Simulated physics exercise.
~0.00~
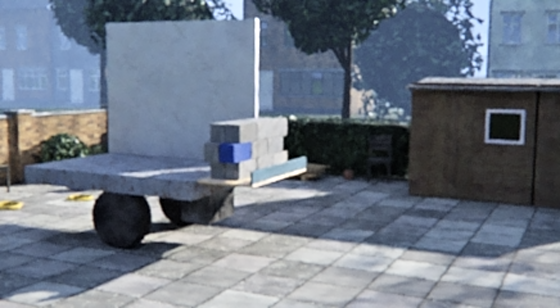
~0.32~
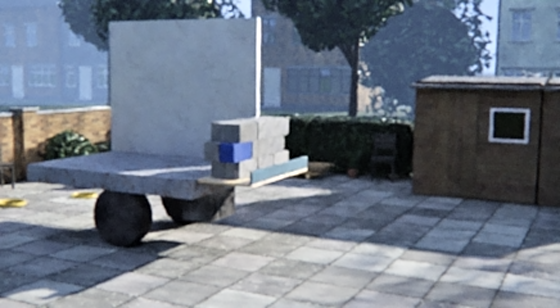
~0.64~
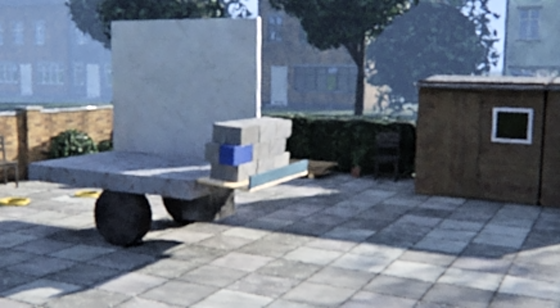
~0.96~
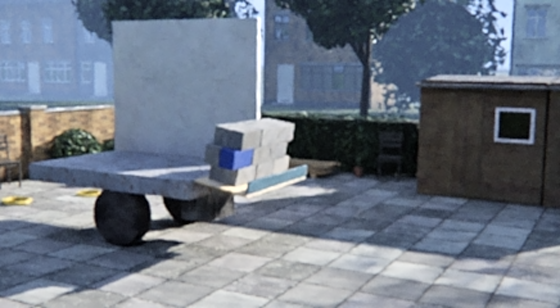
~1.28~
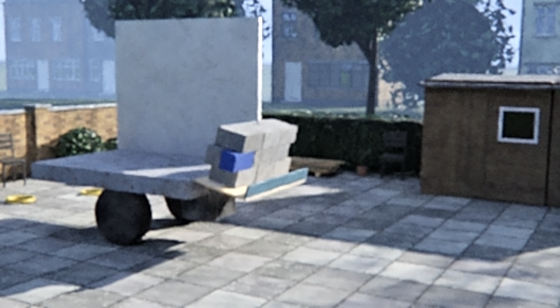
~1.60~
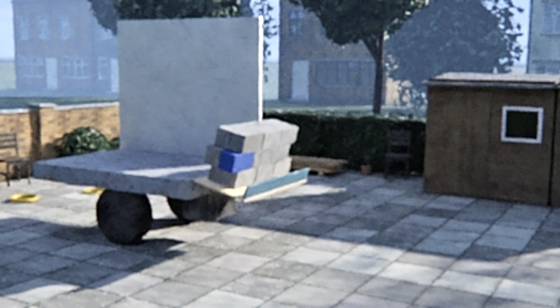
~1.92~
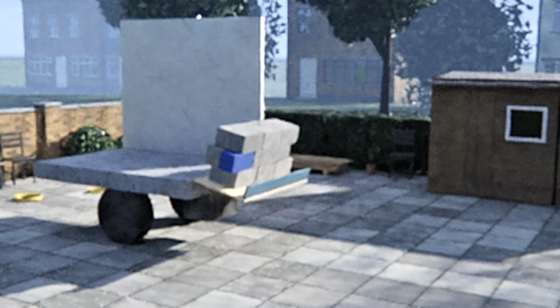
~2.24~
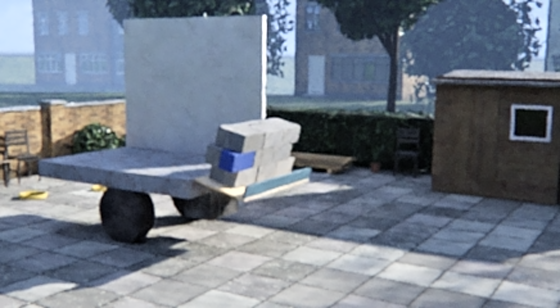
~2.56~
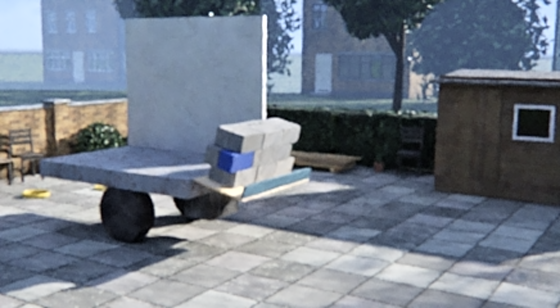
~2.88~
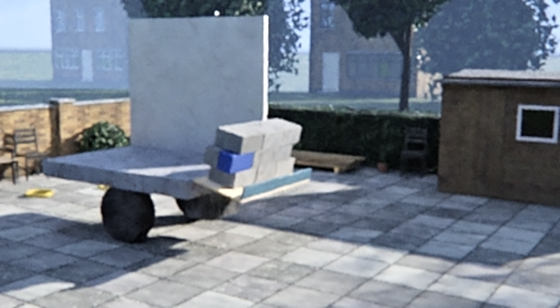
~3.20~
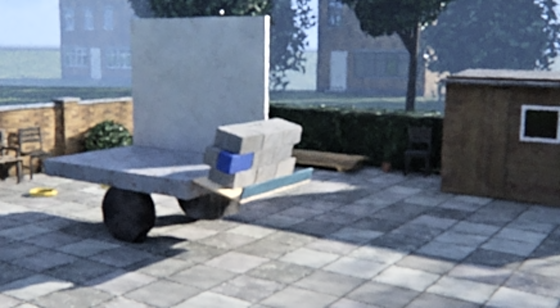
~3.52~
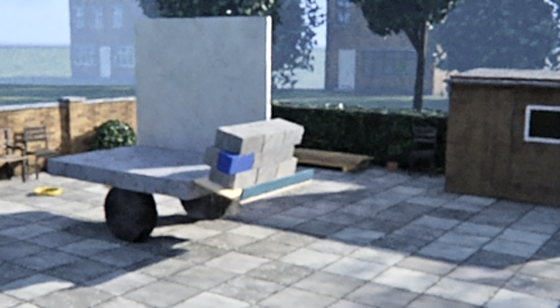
In a sunlit paved yard with a wooden shed and brick wall, a stack of grey blocks, one of them blue, sits on a platform at the end of a wheeled flatbed; the platform tips gently down, then holds, with the stack leaning but still in place.
